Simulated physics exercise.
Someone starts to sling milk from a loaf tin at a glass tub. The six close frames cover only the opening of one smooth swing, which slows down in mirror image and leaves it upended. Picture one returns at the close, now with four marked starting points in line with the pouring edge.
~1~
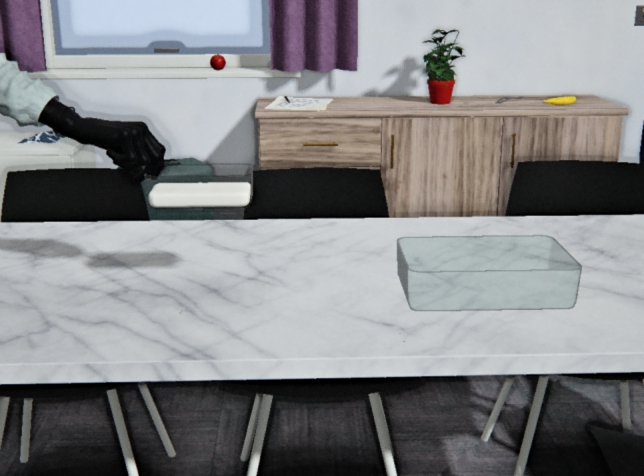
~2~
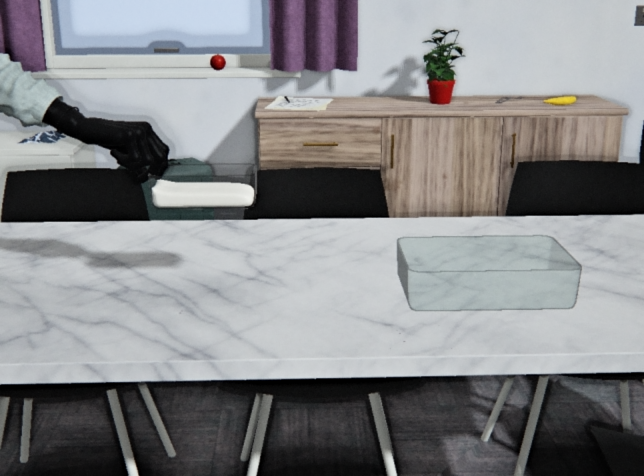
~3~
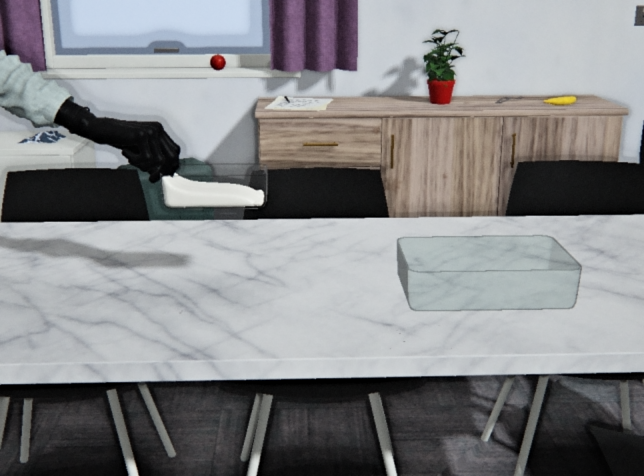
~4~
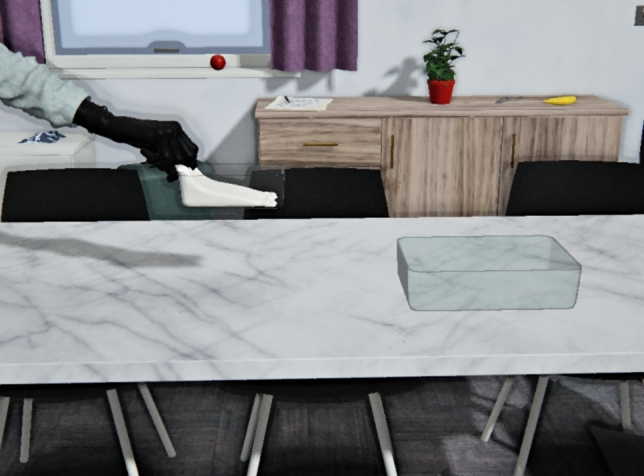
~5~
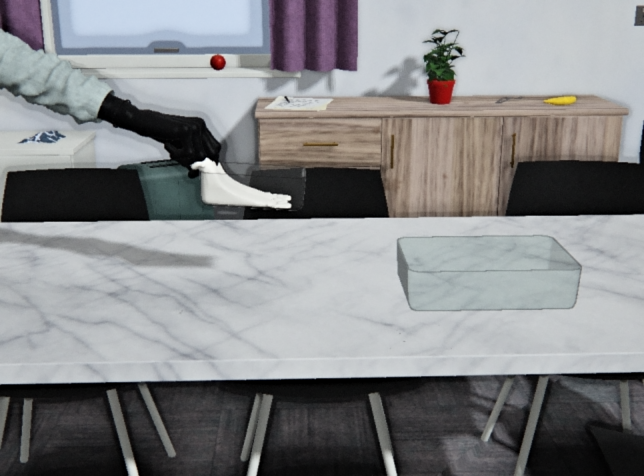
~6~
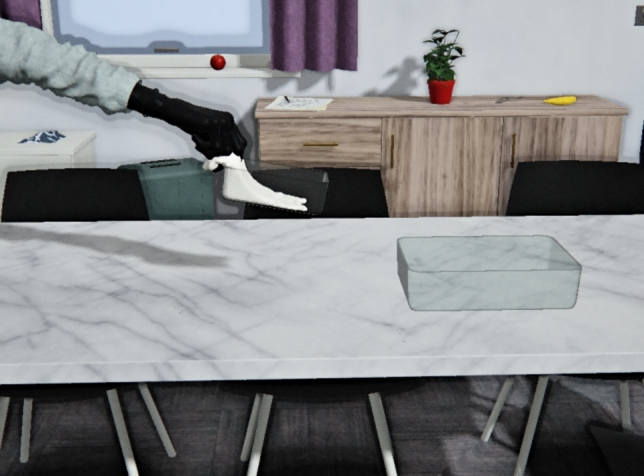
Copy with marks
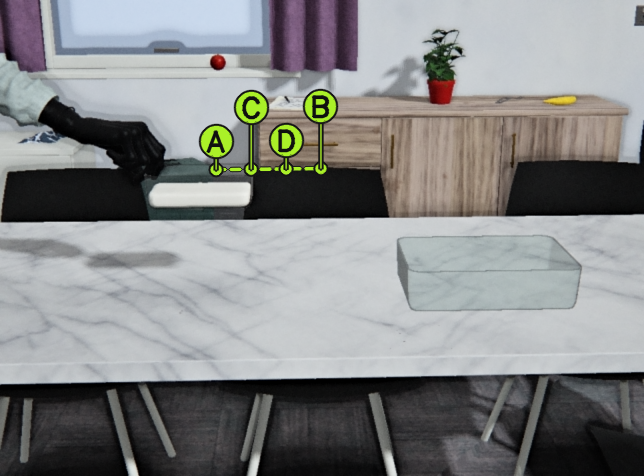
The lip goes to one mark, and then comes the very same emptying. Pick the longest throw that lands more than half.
The limit is D.
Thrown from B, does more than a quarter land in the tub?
Yes.
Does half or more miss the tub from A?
Yes, that goes wrong.
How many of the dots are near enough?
Two of them.
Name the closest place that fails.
The answer is C.
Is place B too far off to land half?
No, that is safe.
On the marked copy, A at (216, 169); B at (320, 168); C at (251, 169); D at (286, 168).
If A is chosen, about 6 % lands in the tub, 87 % falls short and 6 % goes beside or beyond.
If B is chosen, about 75 % lands in the tub, 16 % falls short and 9 % goes beside or beyond.
If C is chosen, about 29 % lands in the tub, 62 % falls short and 9 % goes beside or beyond.
If D is chosen, about 67 % lands in the tub, 25 % falls short and 8 % goes beside or beyond.
